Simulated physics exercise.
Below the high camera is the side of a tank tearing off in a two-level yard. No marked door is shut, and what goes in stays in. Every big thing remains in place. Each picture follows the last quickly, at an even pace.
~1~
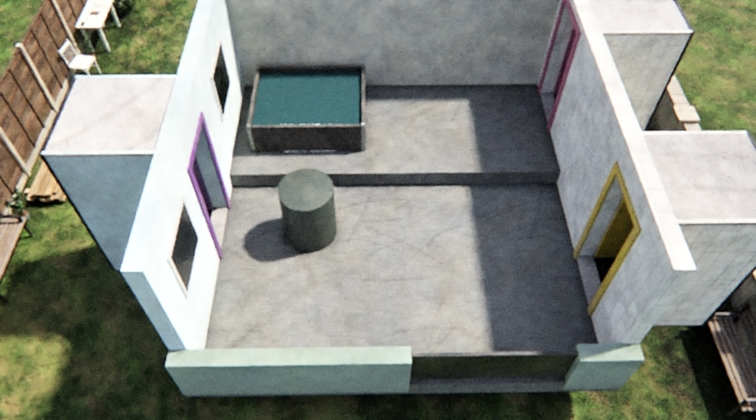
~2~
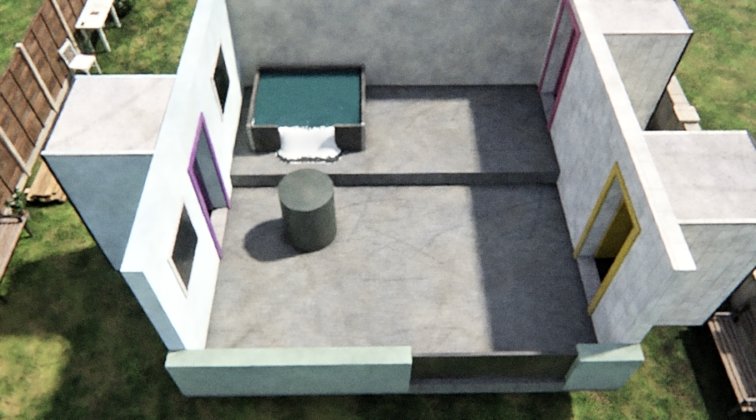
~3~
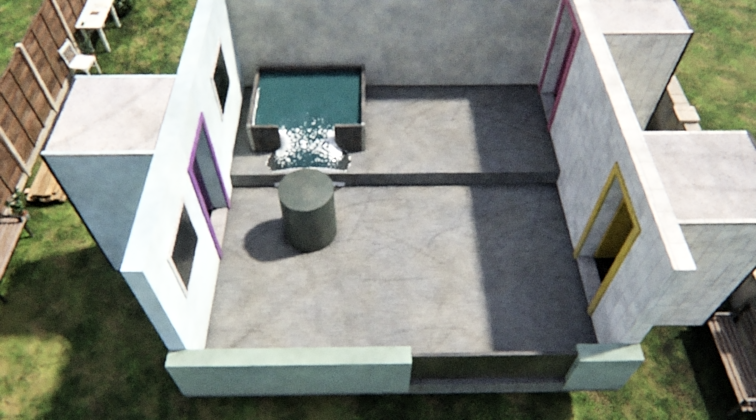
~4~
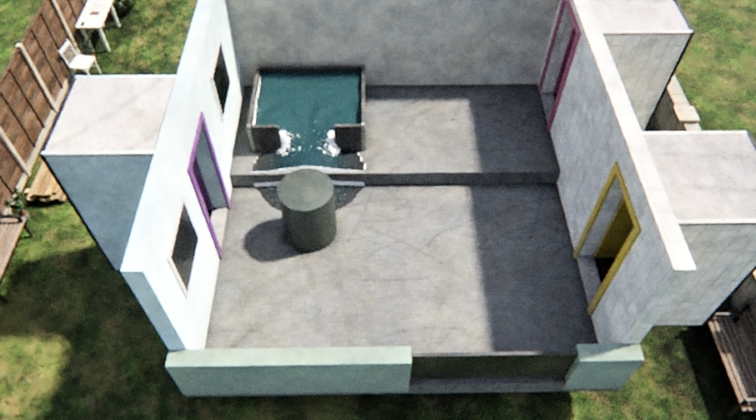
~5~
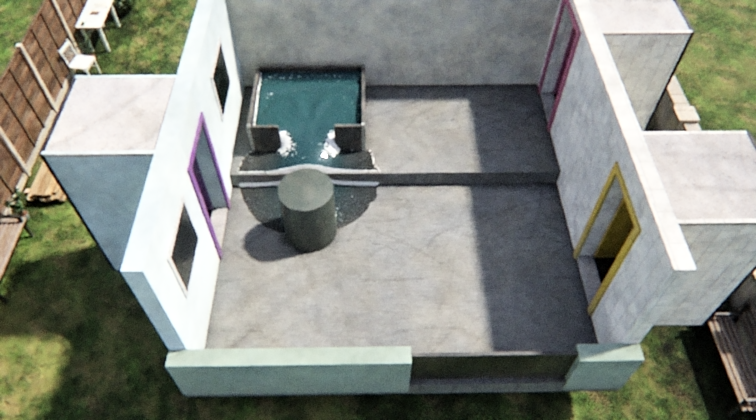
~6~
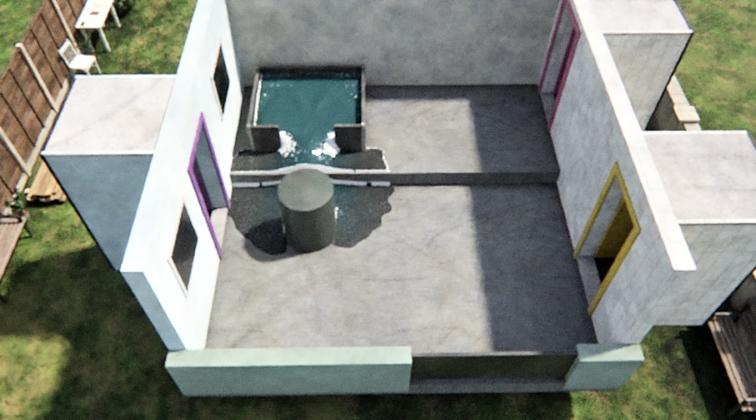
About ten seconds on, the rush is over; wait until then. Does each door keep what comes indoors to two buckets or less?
The purple door lets more through; the yellow door keeps it there; the pink door keeps it there.
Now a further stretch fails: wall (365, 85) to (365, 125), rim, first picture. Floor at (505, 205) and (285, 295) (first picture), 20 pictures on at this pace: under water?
Point one reached; point two not reached.
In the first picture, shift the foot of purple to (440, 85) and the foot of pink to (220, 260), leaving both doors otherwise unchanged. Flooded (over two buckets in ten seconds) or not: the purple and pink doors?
At the purple door it remains below; at the pink door it tops it.
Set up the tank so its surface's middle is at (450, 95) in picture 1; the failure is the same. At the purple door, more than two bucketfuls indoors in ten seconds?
As it turns out, the purple door doesn't reach it.
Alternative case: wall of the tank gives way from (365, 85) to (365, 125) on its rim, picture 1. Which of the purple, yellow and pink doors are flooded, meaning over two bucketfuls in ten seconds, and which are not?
Taking them in turn, the purple door falls short, the yellow door falls short and the pink door tops the limit.
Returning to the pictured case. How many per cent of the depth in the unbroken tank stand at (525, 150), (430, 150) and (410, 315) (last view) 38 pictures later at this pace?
In order: 0, 0, 10 %.
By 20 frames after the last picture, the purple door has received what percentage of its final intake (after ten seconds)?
By then roughly 75 percent of the ten-second total is in.
A moment on, water covers 20 % of the floor; the purple door under two buckets in, the yellow door not reached, the pink door not reached.
Next, water covers 45 % of the floor; the purple door over two buckets in, the yellow door not reached, the pink door not reached.
Then, water covers 65 % of the floor; the purple door far over two buckets in, the yellow door wet at the sill, nothing in, the pink door not reached.
Later, water covers 70 % of the floor; the purple door far over two buckets in, the yellow door wet at the sill, nothing in, the pink door not reached.
In the end, water covers 70 % of the floor; the purple door far over two buckets in, the yellow door wet at the sill, nothing in, the pink door not reached.
